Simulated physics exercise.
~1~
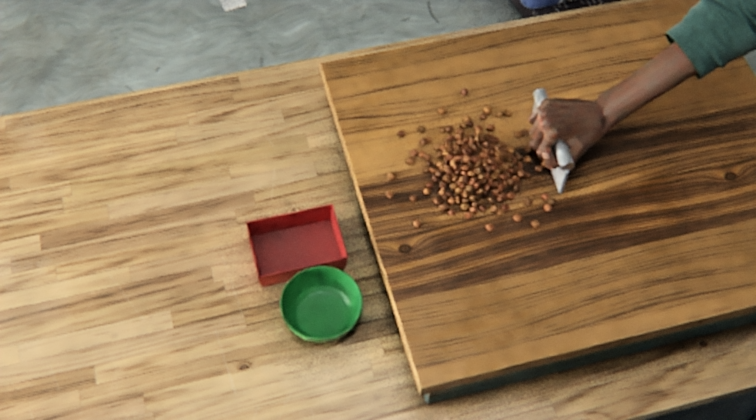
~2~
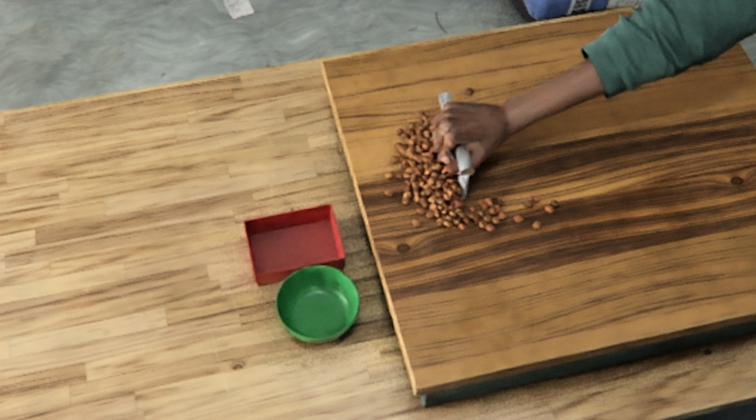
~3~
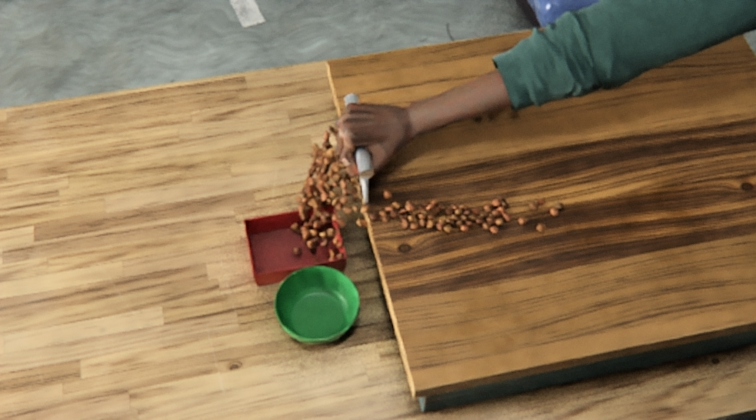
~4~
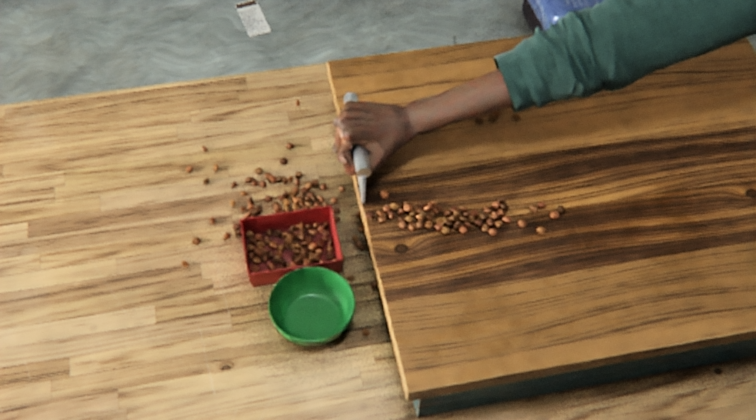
Hand with scraper pushing spilt brown kibble left off a wooden board, some filling a red tin, some scattering, some staying behind.
